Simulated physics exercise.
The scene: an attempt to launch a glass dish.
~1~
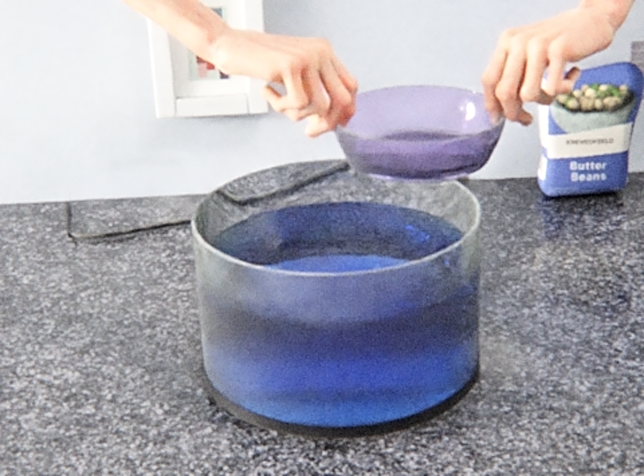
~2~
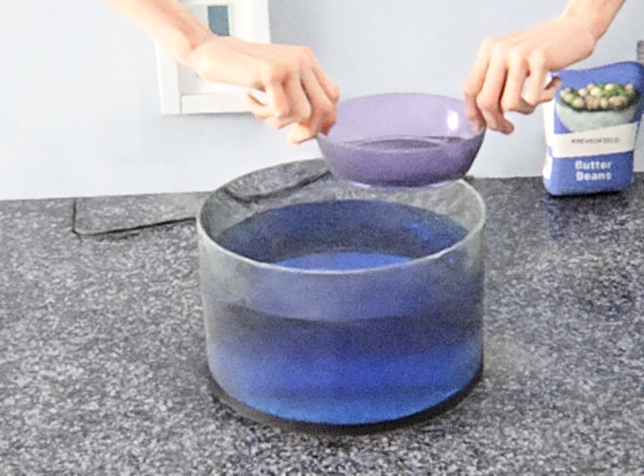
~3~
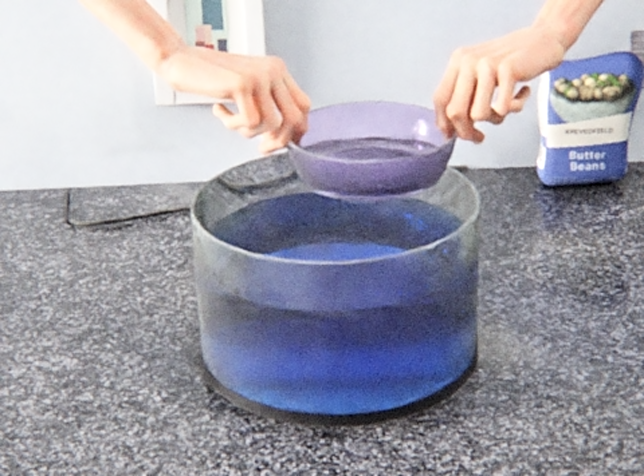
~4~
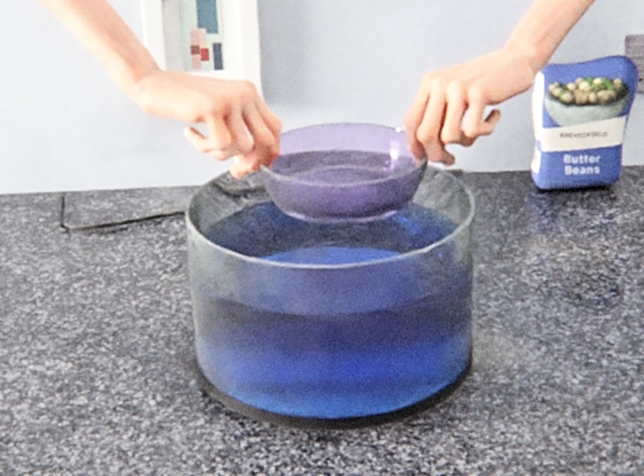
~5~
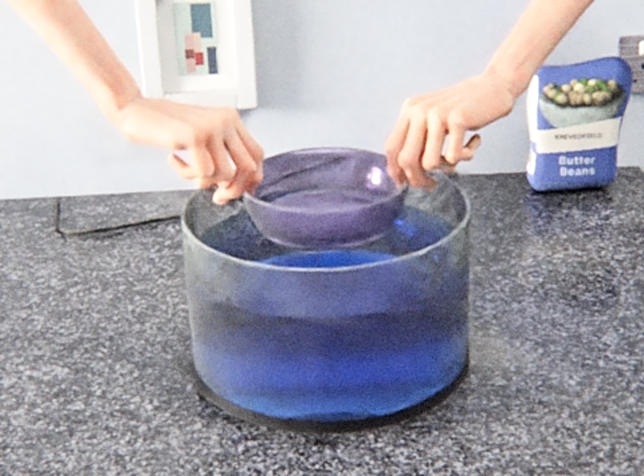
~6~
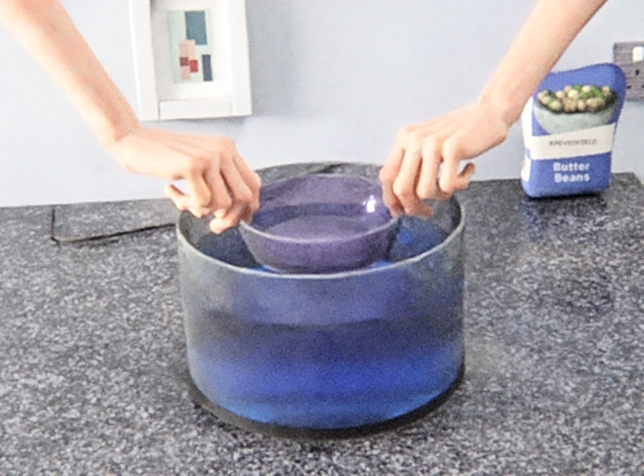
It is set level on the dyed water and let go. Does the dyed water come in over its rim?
Once free, it rides on the surface.
Soon after, the dish dips into the dyed water.
Later, it bobs and steadies.
In the end, the dish floats with most of its side showing.
